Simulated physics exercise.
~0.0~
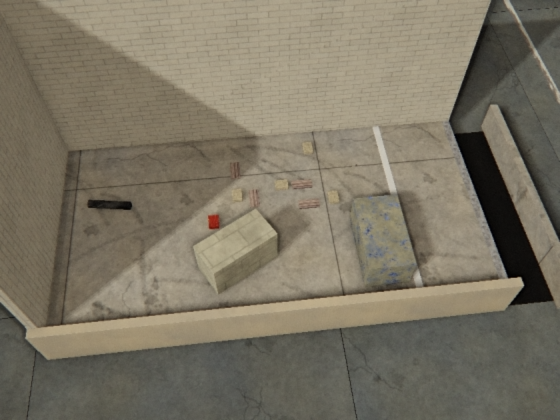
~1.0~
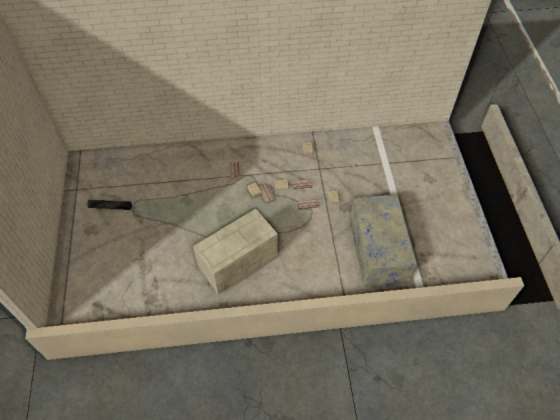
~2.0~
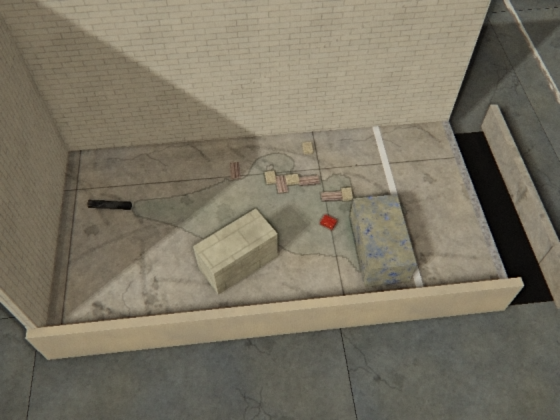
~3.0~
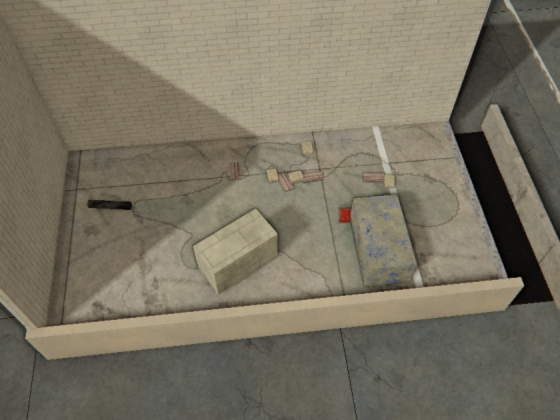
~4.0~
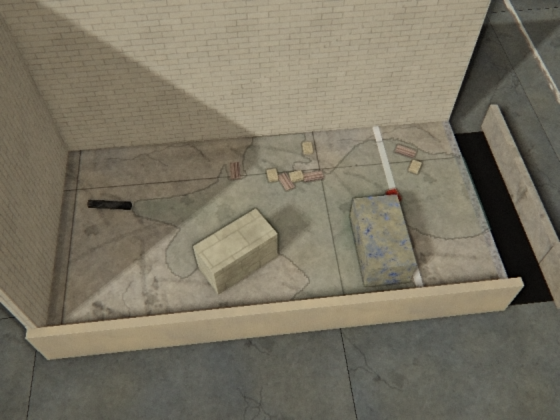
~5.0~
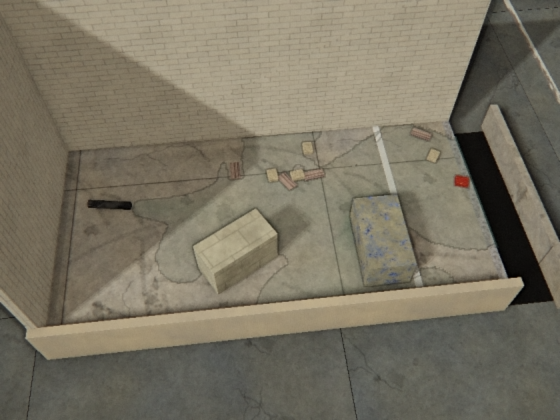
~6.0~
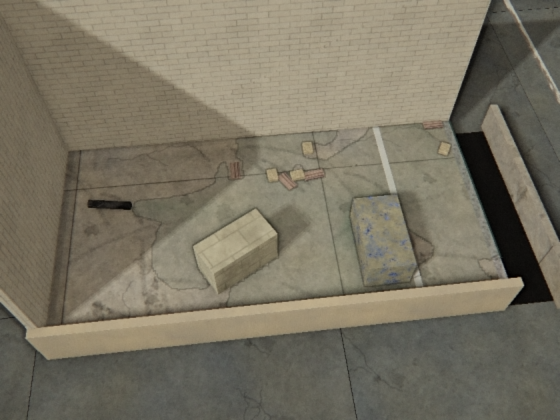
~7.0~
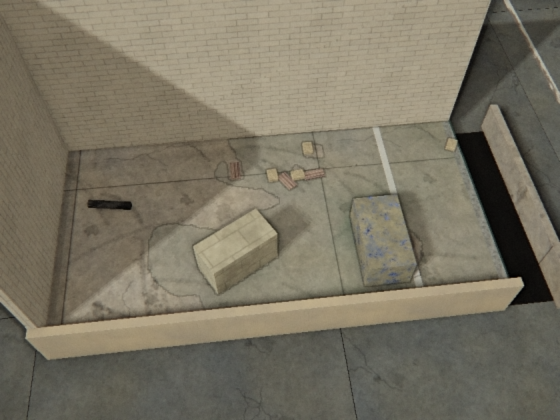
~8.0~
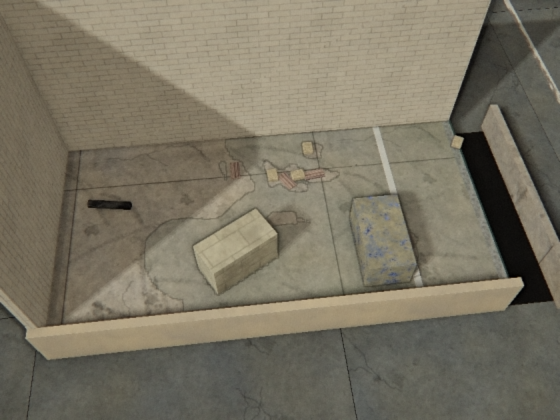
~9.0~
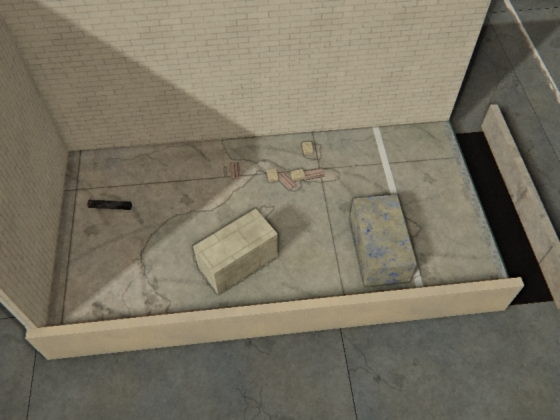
Water spreading over a walled concrete floor, carrying a red block and several small pieces rightward before leaving others scattered near the middle.
